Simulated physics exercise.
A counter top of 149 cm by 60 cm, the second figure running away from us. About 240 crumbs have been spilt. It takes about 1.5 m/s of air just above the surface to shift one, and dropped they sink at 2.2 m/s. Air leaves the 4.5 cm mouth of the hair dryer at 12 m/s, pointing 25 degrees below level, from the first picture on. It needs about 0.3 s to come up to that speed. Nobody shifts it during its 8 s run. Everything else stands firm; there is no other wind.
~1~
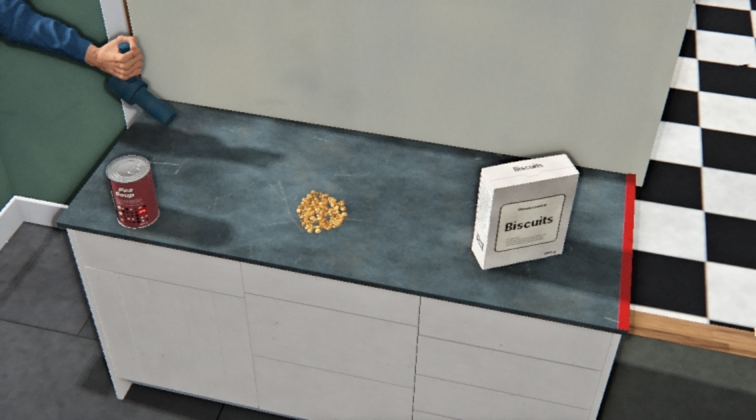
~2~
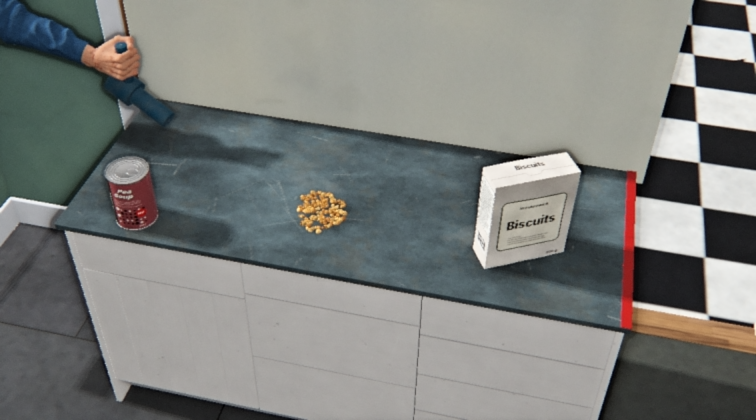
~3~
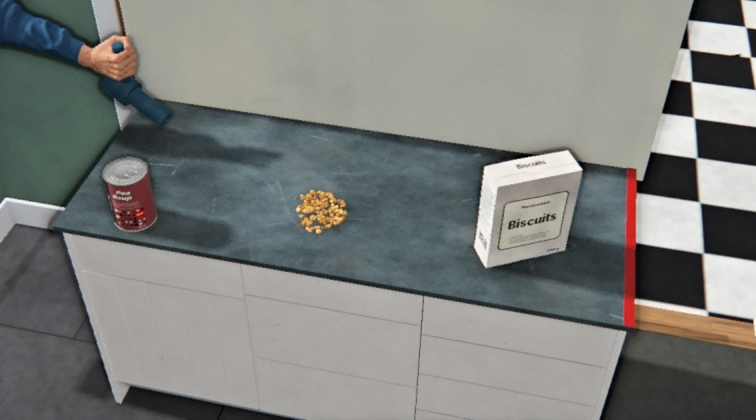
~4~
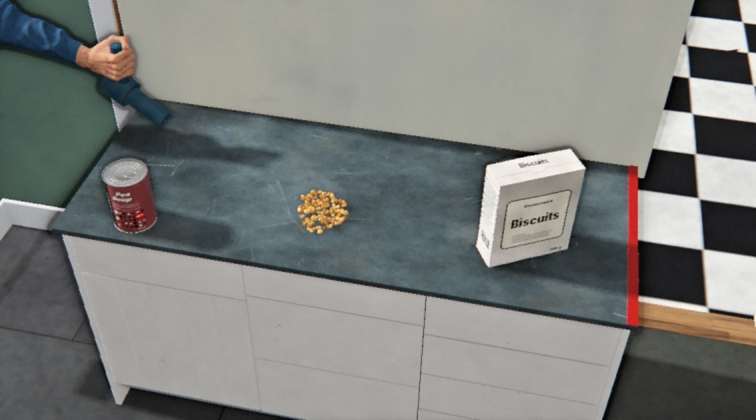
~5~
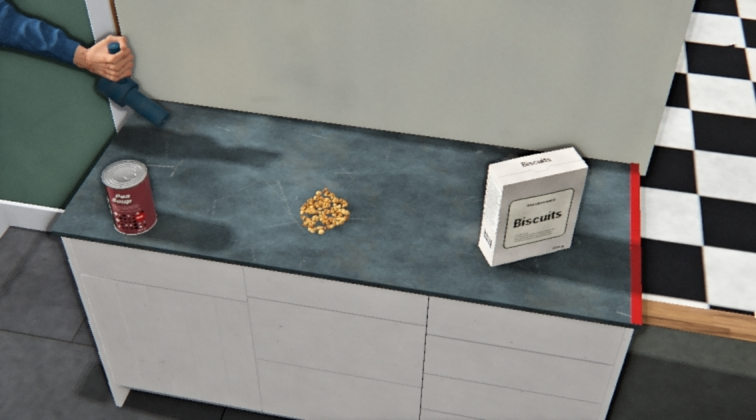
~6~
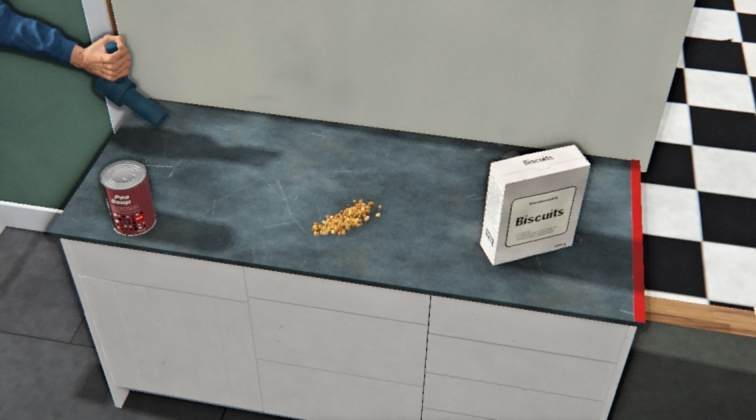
A small heap of golden-brown crumbs sits mid-counter on a dark blue-grey top with white drawers below, seen from above in a room with a black-and-white checked floor at right. A blue-sleeved hand at upper left holds a teal hair dryer steady, pointing down past a red tin, with a white biscuit carton and red edge at right. The crumbs lie still as the view drifts very slightly, then shift rightward, stretching into a slanted streak.
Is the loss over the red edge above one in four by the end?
As for a quarter going over the red edge: No.
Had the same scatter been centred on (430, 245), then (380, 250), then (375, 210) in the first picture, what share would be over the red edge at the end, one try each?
In turn about 3 %, 0 %, 30 %.
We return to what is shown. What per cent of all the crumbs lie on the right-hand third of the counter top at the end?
About 15 %.
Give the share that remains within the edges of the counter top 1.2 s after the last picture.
About 15 %.
Then, 1.2 s after the last picture the count stands so, 0 % are over the red edge; the middle of those still in play is near (560, 292).
Then, 2.2 s after the last picture the count stands so, 0 % are over the red edge; the middle of those still in play is near (577, 297).
Then, 4.1 s after the last picture the count stands so, 0 % are over the red edge.
Then, 7.7 s after the last picture, at the end, 0 % are over the red edge.
